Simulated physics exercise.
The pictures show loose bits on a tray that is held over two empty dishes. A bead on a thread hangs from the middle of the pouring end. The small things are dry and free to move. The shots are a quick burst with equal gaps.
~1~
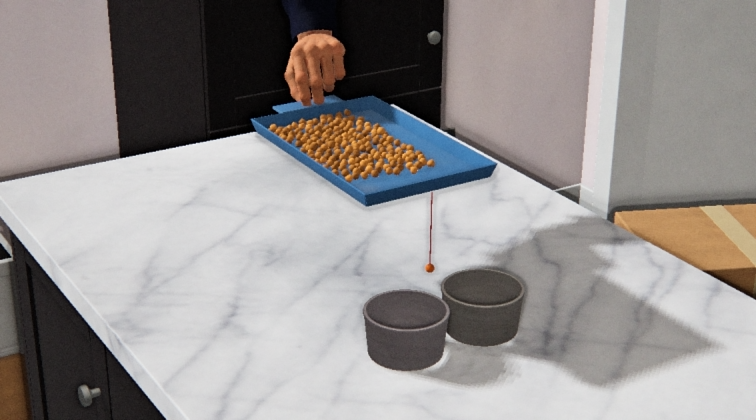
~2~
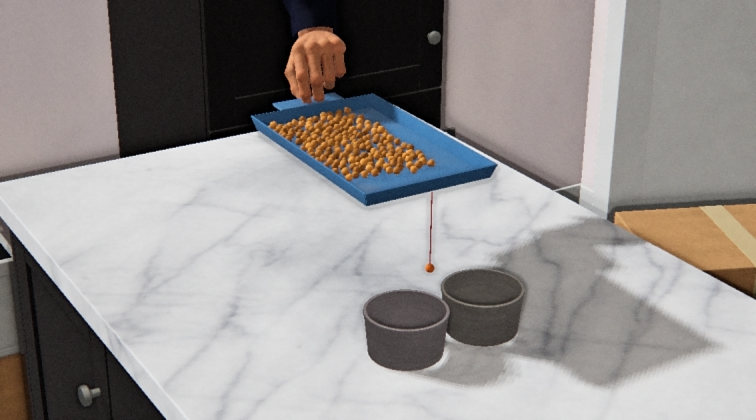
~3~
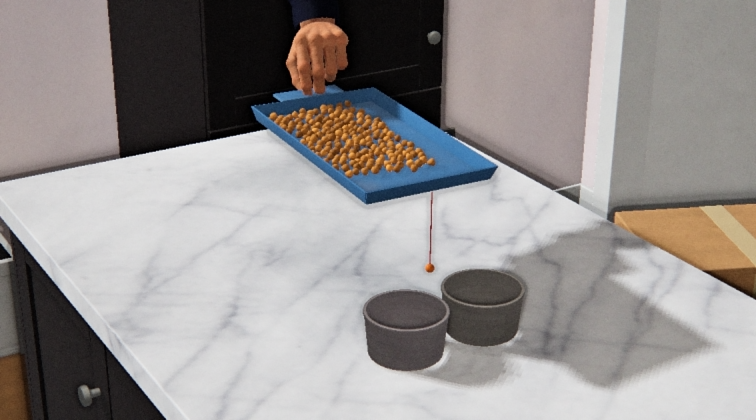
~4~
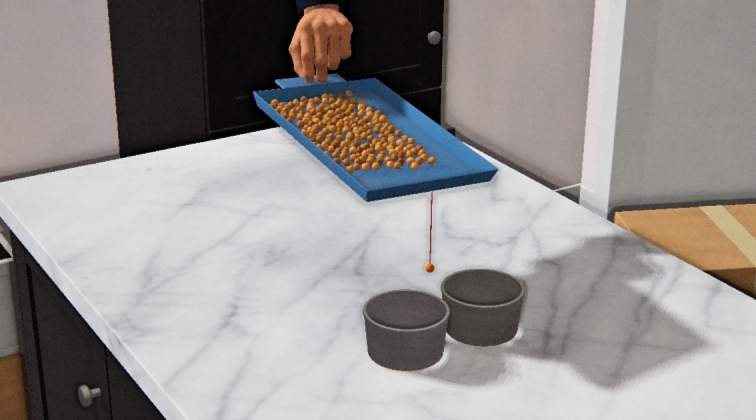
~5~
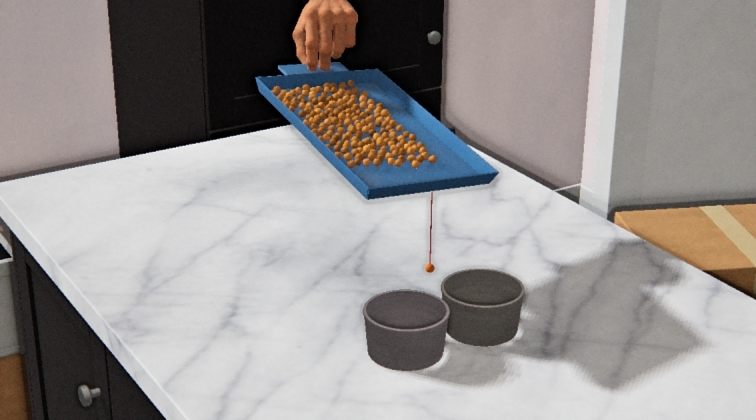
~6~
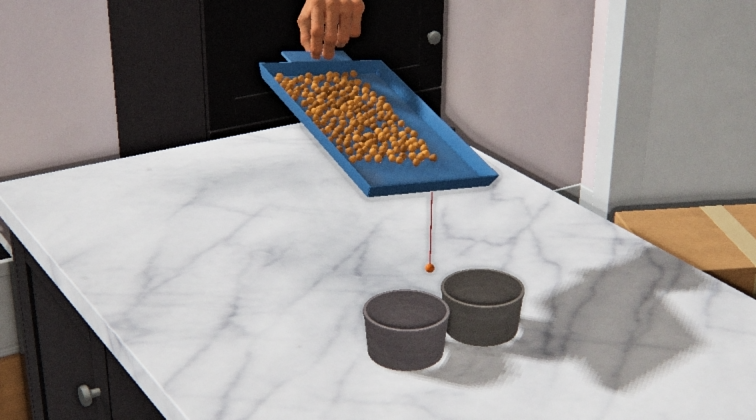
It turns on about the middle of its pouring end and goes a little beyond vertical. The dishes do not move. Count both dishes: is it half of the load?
In the dishes lies only the smaller part of it.
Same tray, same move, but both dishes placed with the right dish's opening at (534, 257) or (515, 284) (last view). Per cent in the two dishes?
In turn 70 and 40 in a hundred.
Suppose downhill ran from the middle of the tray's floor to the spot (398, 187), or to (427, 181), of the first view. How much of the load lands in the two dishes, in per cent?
The first gives 80 %, the second 80 %.
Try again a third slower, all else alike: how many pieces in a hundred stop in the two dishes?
Near 40 %.
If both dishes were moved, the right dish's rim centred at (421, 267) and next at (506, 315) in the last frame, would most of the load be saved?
The first try: The smaller part. The second: Under half.
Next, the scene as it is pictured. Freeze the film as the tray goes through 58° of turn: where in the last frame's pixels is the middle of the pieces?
Roughly at (463, 168).
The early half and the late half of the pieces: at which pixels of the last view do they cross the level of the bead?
Early half (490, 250), late half (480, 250).
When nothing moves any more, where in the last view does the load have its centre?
Around (502, 310).
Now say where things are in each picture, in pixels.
The first picture shows corners of the pouring end near (367, 192) and (491, 163), level; middle of the load near (345, 146), roasted chickpeas; left dish near (429, 344); right dish near (506, 320); bead on its thread near (430, 268).
The second picture shows corners of the pouring end near (367, 191) and (491, 163), level; middle of the load near (345, 144).
The third picture shows corners of the pouring end near (368, 190) and (492, 165), tipped barely, lowest at the right corner; middle of the load near (345, 139).
The fourth picture shows corners of the pouring end near (369, 188) and (492, 168), tipped a little, lowest at the right corner; middle of the load near (346, 131).
The fifth picture shows corners of the pouring end near (370, 186) and (493, 170), tipped a little, lowest at the right corner; middle of the load near (348, 124).
The sixth picture shows corners of the pouring end near (372, 184) and (493, 173), tipped clearly, lowest at the right corner; middle of the load near (350, 116); left dish near (429, 344); right dish near (506, 320).
Shortly afterwards, tray tipped steeply; all but a few on the tray; only a few in the right dish; a little in the air.
Next, tray tipped right over; near two thirds on the tray; a little in the right dish; near a quarter outside both; a little in the air.
Some moments later, tray tipped past a quarter turn; near a third in the right dish; near two thirds outside both.
In the end, tray tipped past a quarter turn; none at all in the left dish; near a third in the right dish; near two thirds outside both.
